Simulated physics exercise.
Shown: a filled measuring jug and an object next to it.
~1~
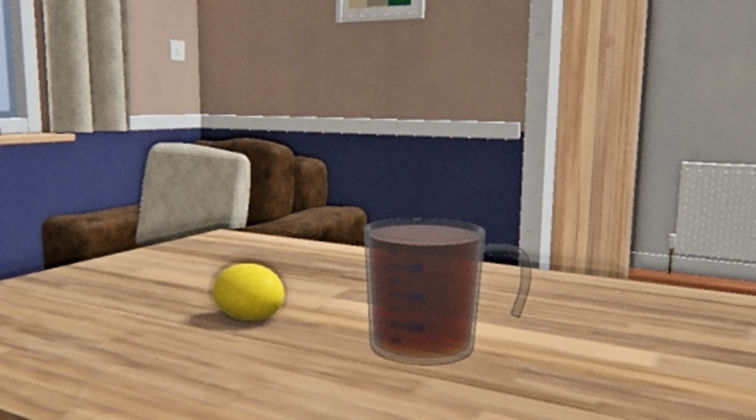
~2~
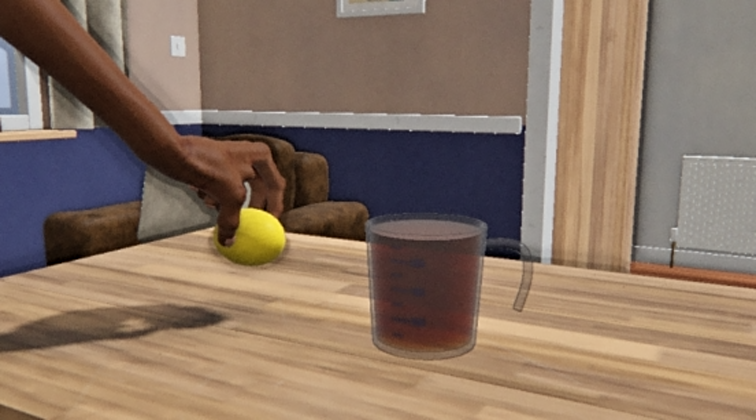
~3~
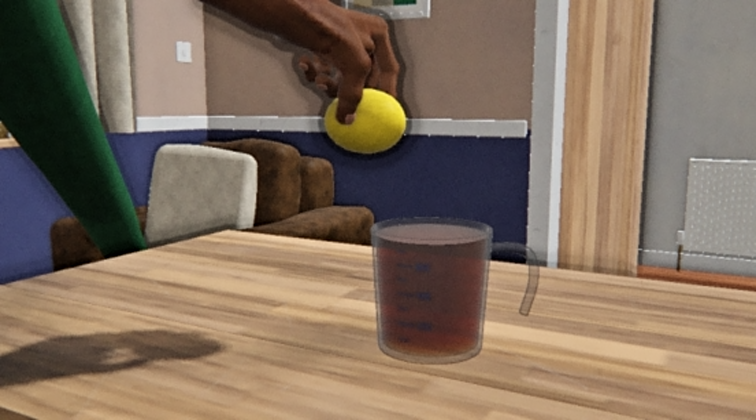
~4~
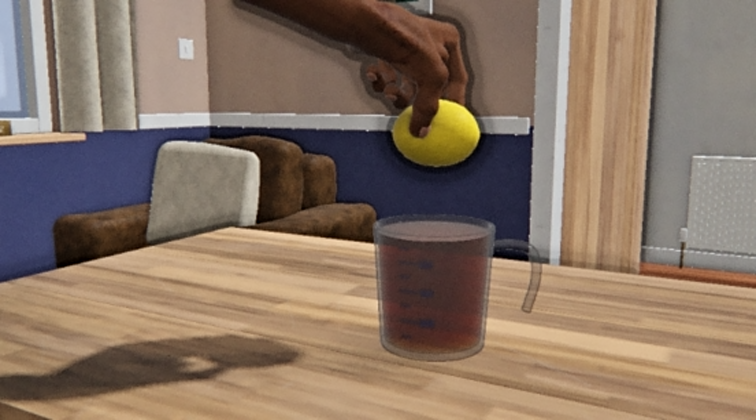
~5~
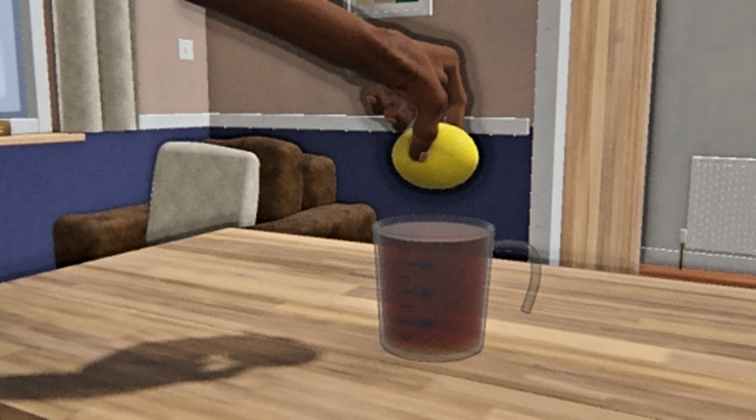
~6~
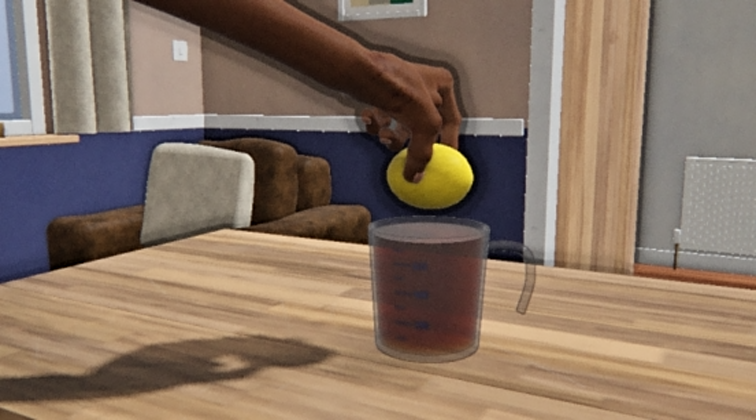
The clip opens on a yellow lemon lying on a wooden table, left of a clear measuring jug nearly full of dark reddish liquid. A hand reaches in from the left, picks up the lemon, and carries it up and rightward over the jug. It then lowers the lemon to just above the rim.
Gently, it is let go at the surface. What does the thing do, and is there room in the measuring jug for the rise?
Thing - stays up. Measuring jug - some spills out.
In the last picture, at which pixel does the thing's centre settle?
Its centre ends up around (428, 246) in the last picture.
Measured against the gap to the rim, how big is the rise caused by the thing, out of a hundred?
Ratio: About 260 in a hundred.
Shortly, the lemon enters the iced tea; the measuring jug is full to the brim; the top is wet.
Then, the lemon comes up again; the measuring jug is full to the brim; the top is wet.
At the finish, the lemon bobs at the top; the measuring jug is full to the brim; the top is wet.
